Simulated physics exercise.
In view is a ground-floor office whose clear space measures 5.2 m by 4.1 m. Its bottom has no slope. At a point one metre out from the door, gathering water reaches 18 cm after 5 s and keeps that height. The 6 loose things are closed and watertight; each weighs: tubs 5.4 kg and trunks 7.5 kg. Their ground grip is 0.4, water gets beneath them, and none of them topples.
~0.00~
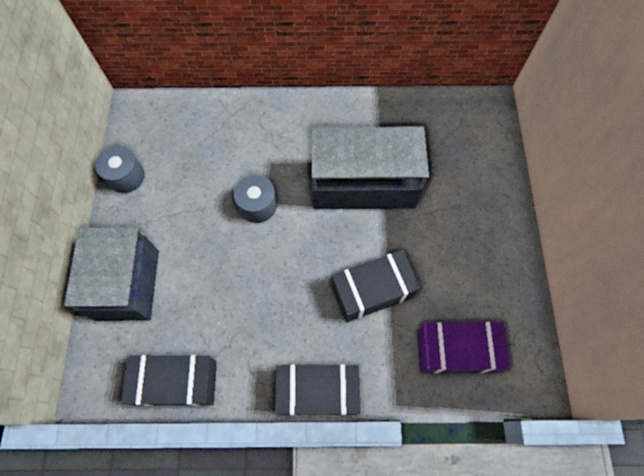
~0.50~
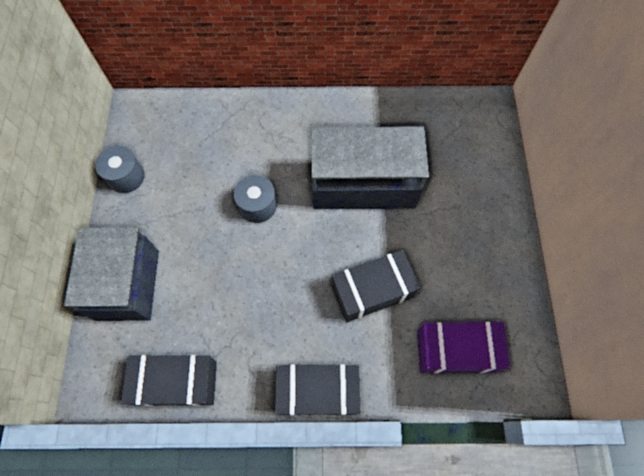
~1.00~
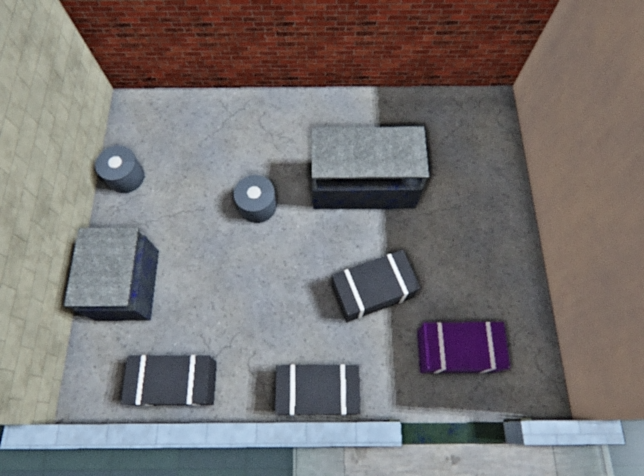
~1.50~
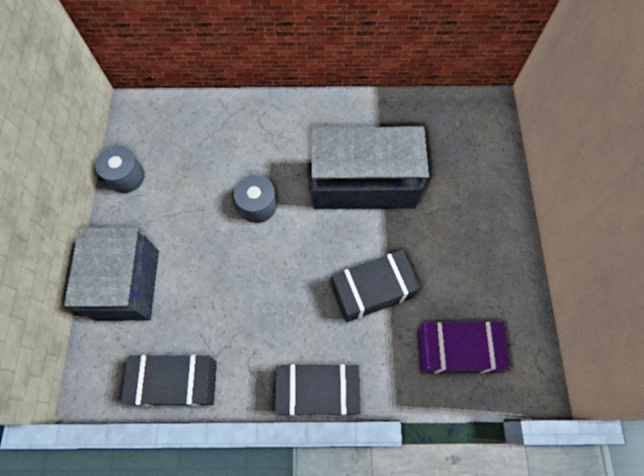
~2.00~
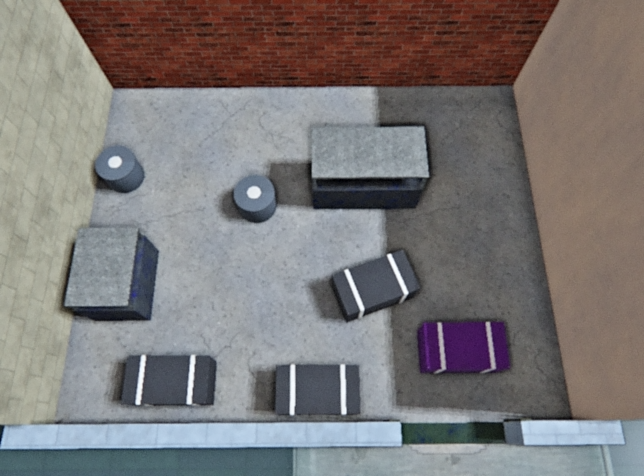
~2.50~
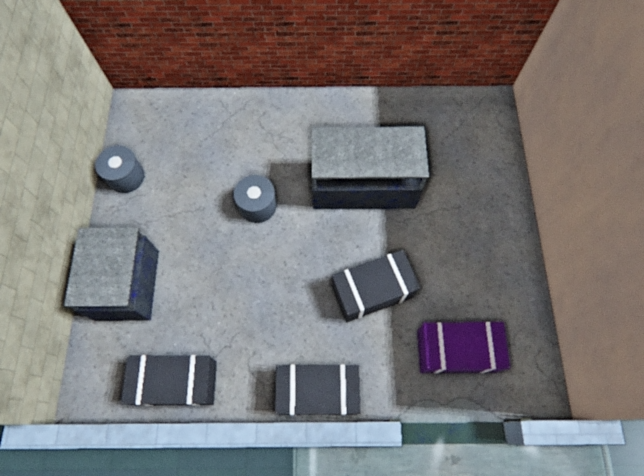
Greenish water spreading along the outside of a low front wall and into its gap, while purple and grey trunks inside stay still.
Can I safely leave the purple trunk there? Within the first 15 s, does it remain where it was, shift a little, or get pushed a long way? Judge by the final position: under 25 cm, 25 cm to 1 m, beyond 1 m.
It gets pushed a long way.
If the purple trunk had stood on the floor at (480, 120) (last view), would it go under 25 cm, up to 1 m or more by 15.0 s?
Outcome - it ends up well away.
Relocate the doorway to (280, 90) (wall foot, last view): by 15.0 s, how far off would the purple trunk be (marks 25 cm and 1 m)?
Outcome - purple trunk: Short shift.
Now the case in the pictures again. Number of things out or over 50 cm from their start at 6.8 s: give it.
By then the count is 2.
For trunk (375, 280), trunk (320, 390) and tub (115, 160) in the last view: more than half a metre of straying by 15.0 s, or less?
The first is bigger, the second not bigger and the third not bigger.
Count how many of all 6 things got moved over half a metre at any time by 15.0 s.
The tally stands at 3.
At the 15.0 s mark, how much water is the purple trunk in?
The depth there is around 10 cm.
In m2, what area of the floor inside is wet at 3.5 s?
Flooded: Near 1.0 m2.
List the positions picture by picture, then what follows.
The purple trunk at (466, 345), on the bottom; 0.0 m2 under water; 0 of 6 have shifted, in the first picture.
The purple trunk at (466, 345), on the bottom; water covers 0.0 m2; 0 of 6 have shifted, in the second picture.
The purple trunk at (466, 345), on the bottom; 0.0 m2 under water; 0 of 6 have shifted, in the third picture.
The purple trunk at (466, 345), on the bottom; 0.0 m2 under water; 0 of 6 have shifted, in the fourth picture.
The purple trunk at (466, 345) rests on the ground; water covers 0.0 m2; 0 of 6 have shifted, in the fifth picture.
The purple trunk at (466, 345) rests on the ground; water covers 0.1 m2; 0 of 6 have shifted, in the sixth picture.
After 3.5 s the purple trunk is near (465, 325), 0.2 m from its start, aground; 0 afloat.
After 6.8 s the purple trunk is near (493, 107), 2.8 m from its start, afloat; 2 afloat.
After 11.0 s the purple trunk is near (306, 99), 3.3 m from its start, afloat; 2 afloat.
After 15.0 s the purple trunk is near (175, 91), 4.3 m from its start, afloat; 6 afloat.
